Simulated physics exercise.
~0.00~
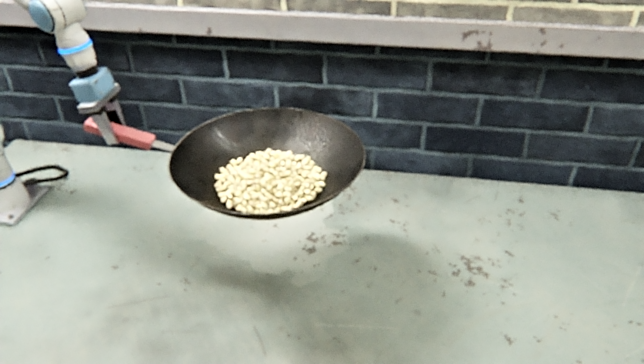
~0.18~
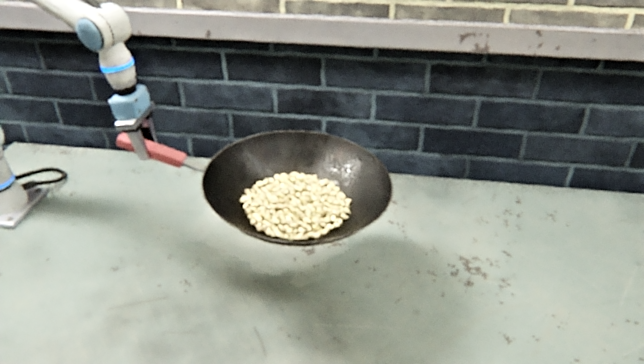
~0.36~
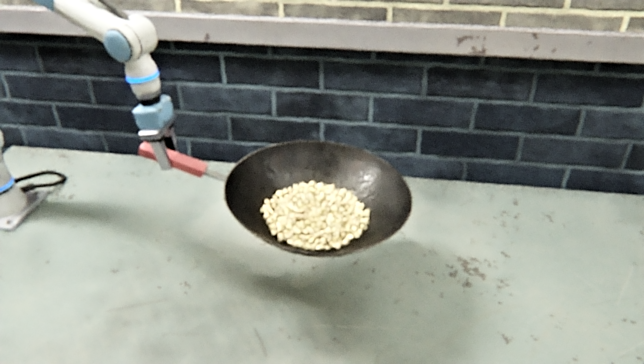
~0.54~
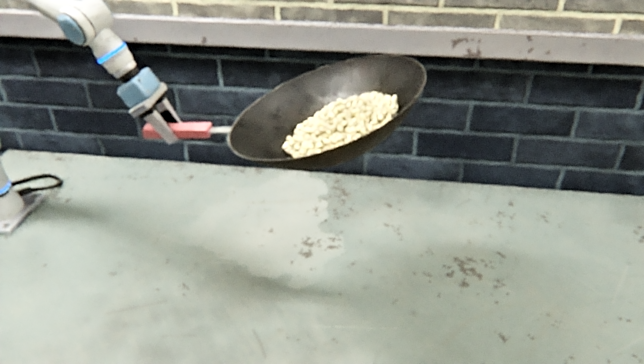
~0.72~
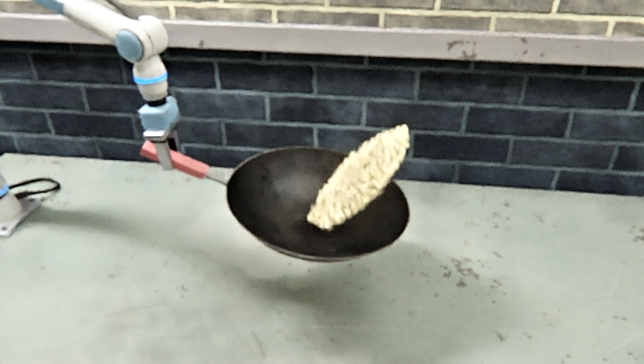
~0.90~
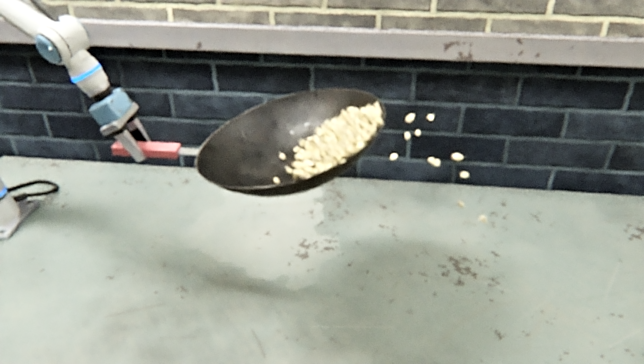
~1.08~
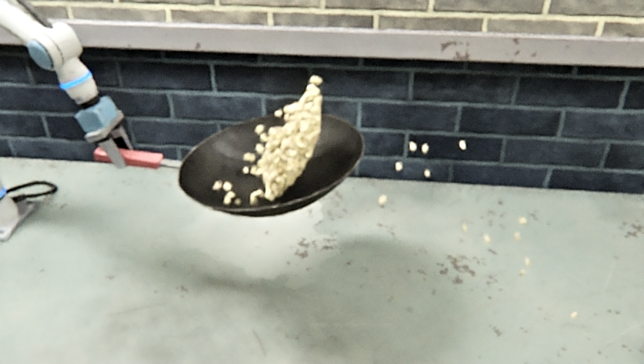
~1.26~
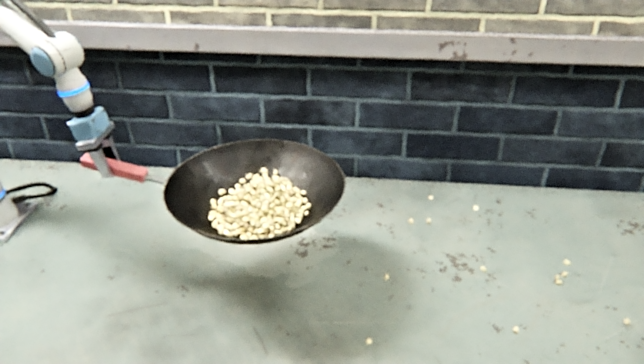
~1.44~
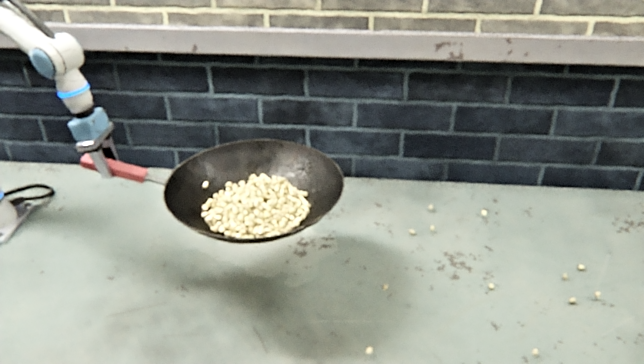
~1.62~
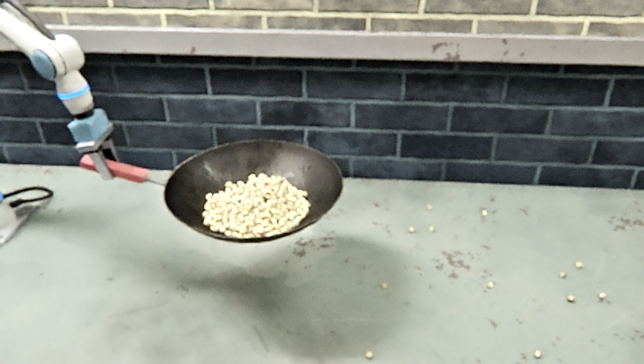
Robot arm swinging a dark wok and tossing pale beans, most landing back inside while a few scatter across the grey table.
